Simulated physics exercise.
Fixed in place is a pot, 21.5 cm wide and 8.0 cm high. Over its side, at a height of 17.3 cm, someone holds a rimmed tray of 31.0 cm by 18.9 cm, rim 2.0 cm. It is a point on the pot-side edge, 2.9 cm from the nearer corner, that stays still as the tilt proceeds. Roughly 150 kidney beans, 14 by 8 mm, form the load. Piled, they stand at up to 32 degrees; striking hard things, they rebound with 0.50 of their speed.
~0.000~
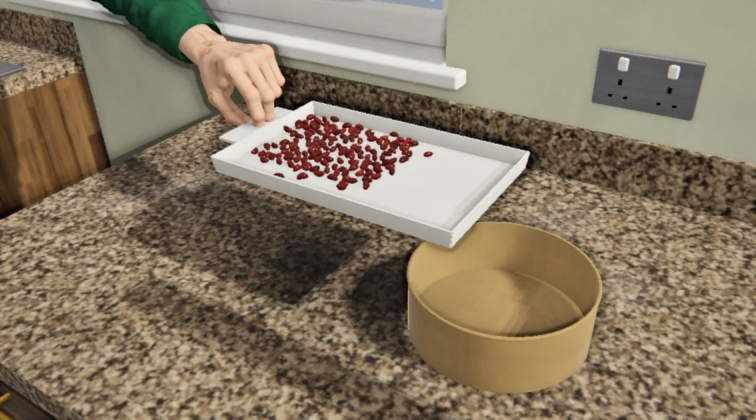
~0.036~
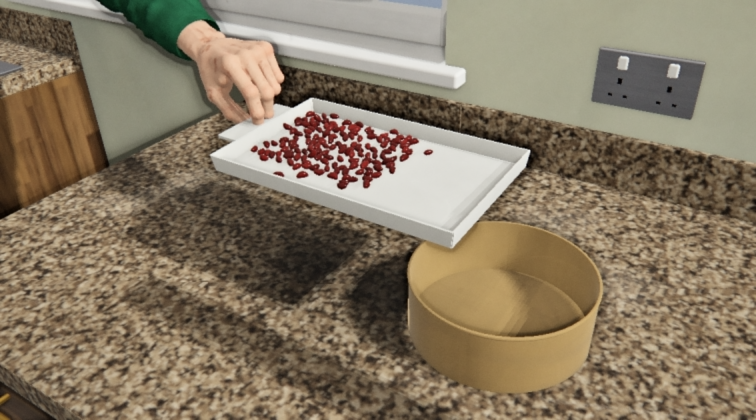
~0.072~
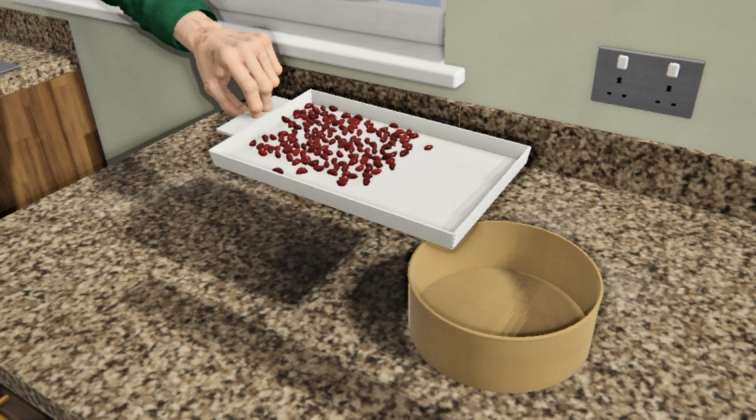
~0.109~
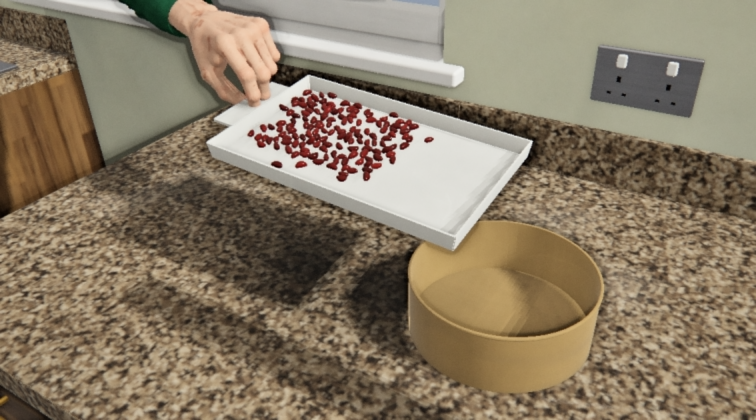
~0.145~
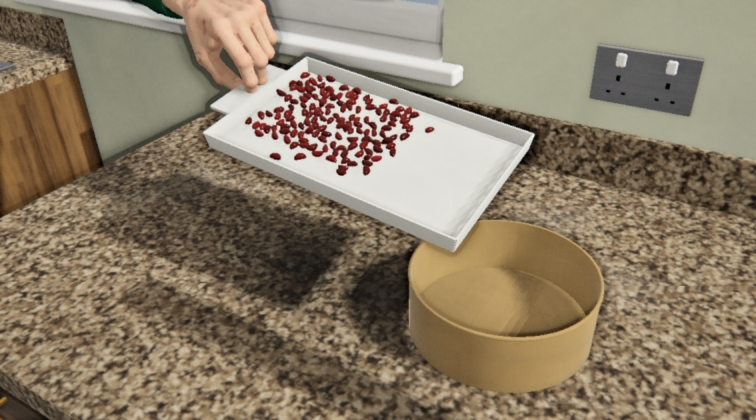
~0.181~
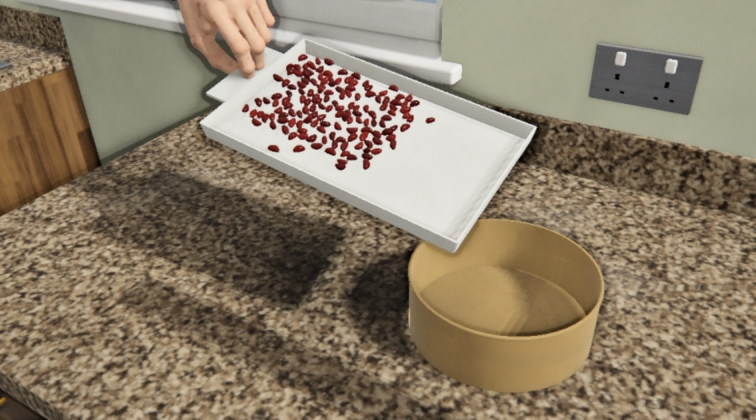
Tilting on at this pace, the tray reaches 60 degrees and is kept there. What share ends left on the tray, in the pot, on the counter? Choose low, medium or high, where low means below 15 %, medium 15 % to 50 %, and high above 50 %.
Shares - left on the tray: Medium, pot: Low, counter: High.
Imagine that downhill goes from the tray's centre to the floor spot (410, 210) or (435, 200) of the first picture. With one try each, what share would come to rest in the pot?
I'd put it at roughly 5 per cent for the first tilt and roughly 30 per cent for the second.
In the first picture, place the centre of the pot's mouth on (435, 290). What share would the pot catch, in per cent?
Roughly 30 percent would end up there.
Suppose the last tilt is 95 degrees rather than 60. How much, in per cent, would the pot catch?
Around 5 in a hundred.
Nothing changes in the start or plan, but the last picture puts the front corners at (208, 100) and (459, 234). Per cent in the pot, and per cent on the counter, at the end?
Split: Pot = 30, counter = 30.
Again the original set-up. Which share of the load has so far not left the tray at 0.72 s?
Of the load, some 60 percent.
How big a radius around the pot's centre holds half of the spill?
I'd say around 22 centimetres.
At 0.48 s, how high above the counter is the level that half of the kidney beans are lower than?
I'd put it near 28 cm.
Then, at 0.36 s, tilt 40 degrees; the tray holds 100 %, the pot 0 %.
Then, at 0.48 s, tilt 55 degrees; the tray holds 100 %, the pot 0 %.
After 0.72 s, tilt 60 degrees; the tray holds 60 %, the pot 0 %.
In the end, at 2.5 s, tray 30 %, pot 0 %, counter 65 %.
